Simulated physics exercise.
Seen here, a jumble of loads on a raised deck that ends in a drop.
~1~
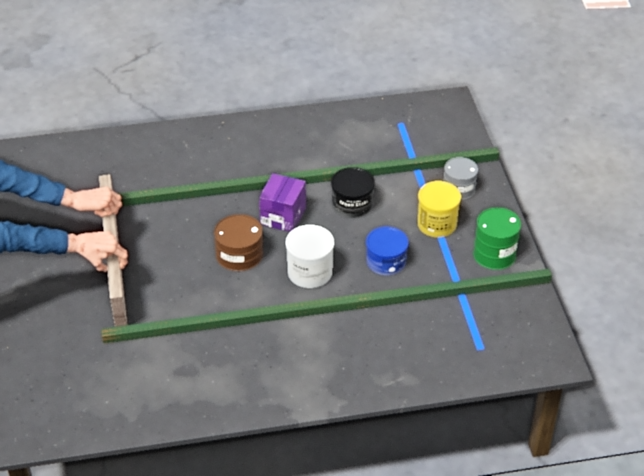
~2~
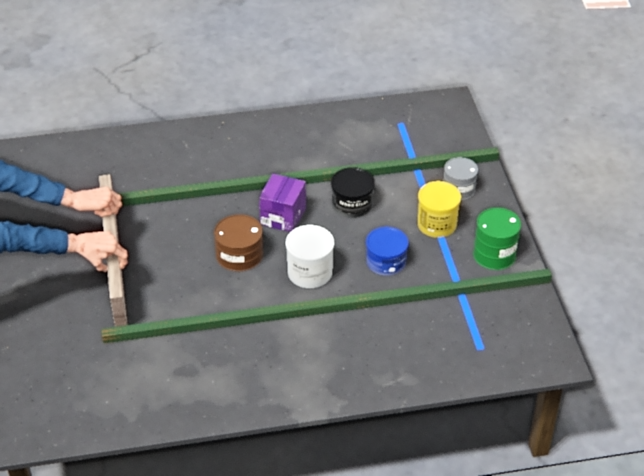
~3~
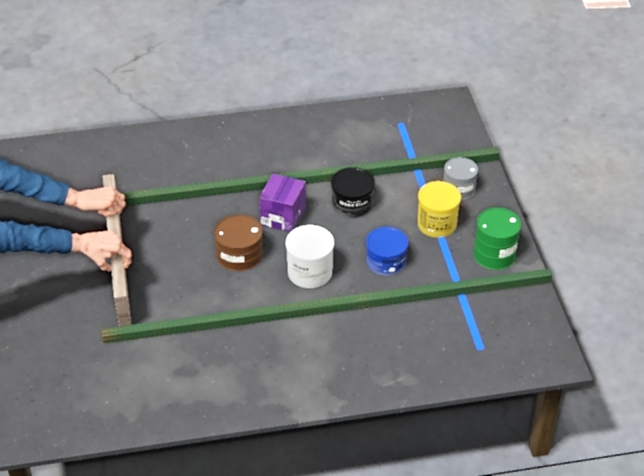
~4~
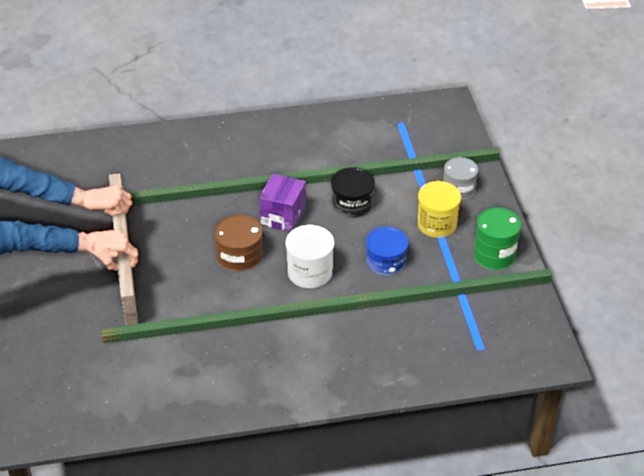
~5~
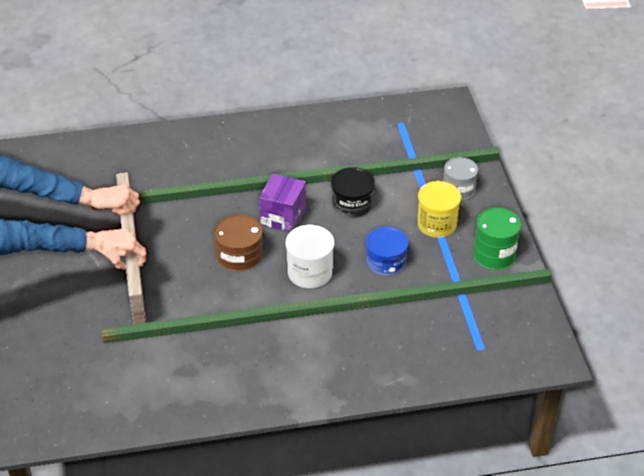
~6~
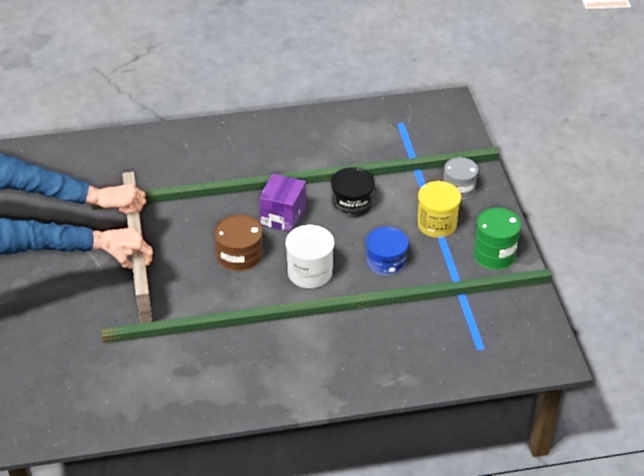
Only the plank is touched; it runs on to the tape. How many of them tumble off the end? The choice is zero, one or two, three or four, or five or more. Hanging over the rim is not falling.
In the end the number that fall off is one or two.
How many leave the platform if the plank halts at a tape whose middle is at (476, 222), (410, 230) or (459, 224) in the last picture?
Down on the ground: 5, 0 and 2.
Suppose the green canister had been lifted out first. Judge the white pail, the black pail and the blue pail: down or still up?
The white pail is kept; the black pail survives; the blue pail is kept.
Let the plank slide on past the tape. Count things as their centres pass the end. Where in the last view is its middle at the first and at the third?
About (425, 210), then (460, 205).
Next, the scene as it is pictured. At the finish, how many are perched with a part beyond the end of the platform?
The number is 1.
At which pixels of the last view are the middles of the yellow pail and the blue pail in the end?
The yellow pail at (497, 192), the blue pail at (501, 224).
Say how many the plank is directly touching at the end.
In contact: 3.
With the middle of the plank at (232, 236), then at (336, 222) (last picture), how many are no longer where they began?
By then 1, and 5.
Early on, none off yet; green canister at rest near (497, 239); grey canister at rest near (460, 179); yellow pail at rest near (438, 210).
Finally, the number that fall off is one or two; lost, grey canister.
